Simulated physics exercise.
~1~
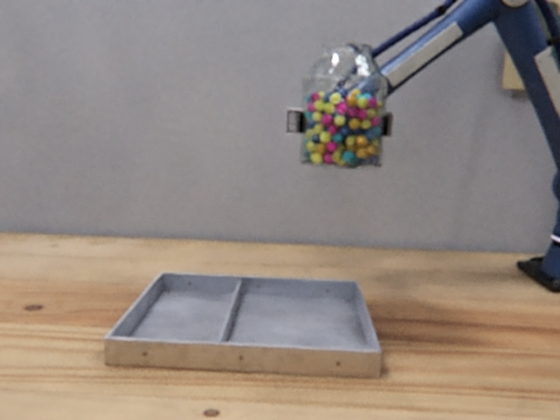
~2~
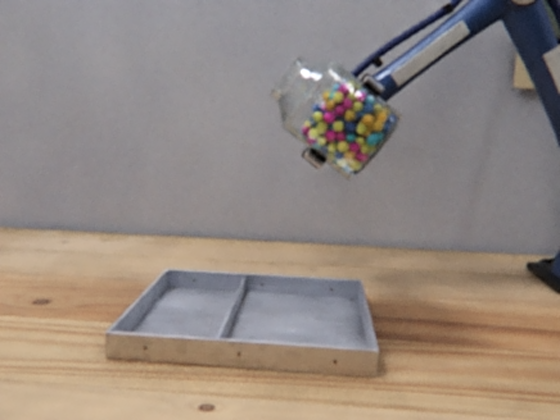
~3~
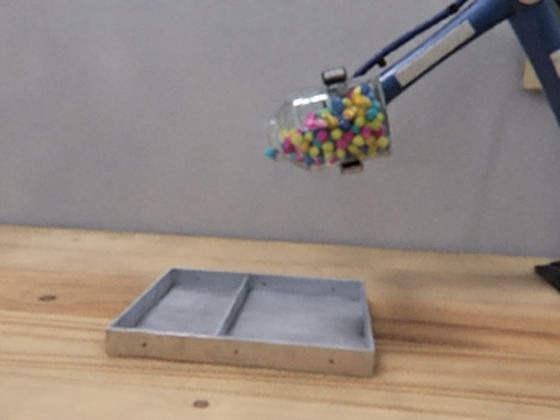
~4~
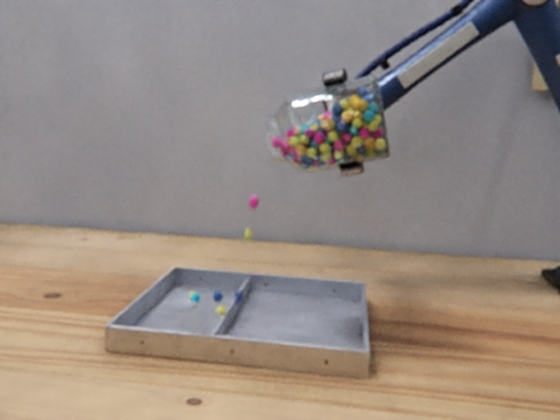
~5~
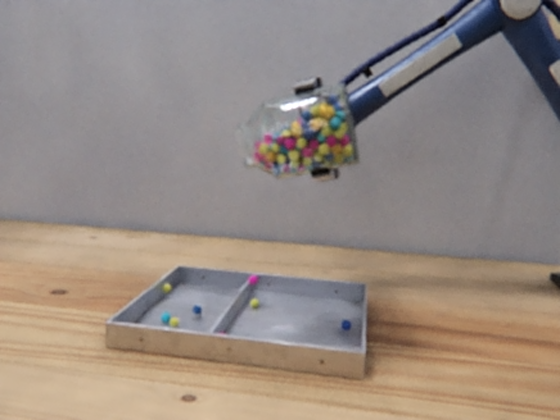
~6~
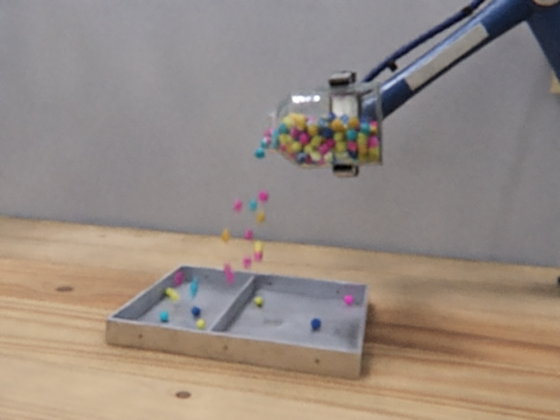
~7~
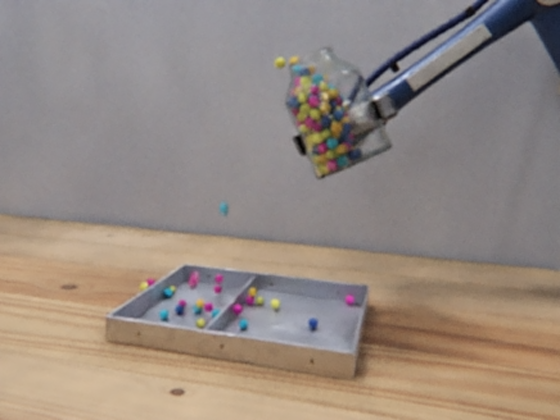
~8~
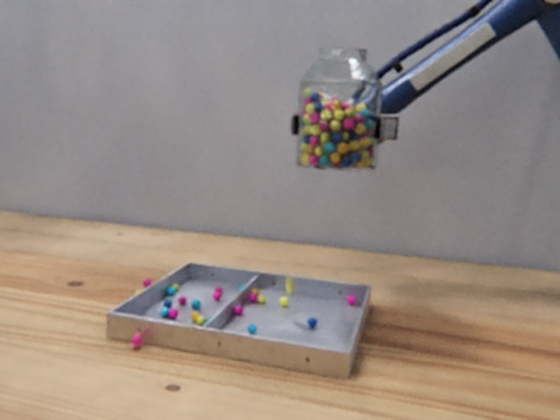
A robot arm tips a jar of colourful balls, spills some around a divided tray, and rights it.
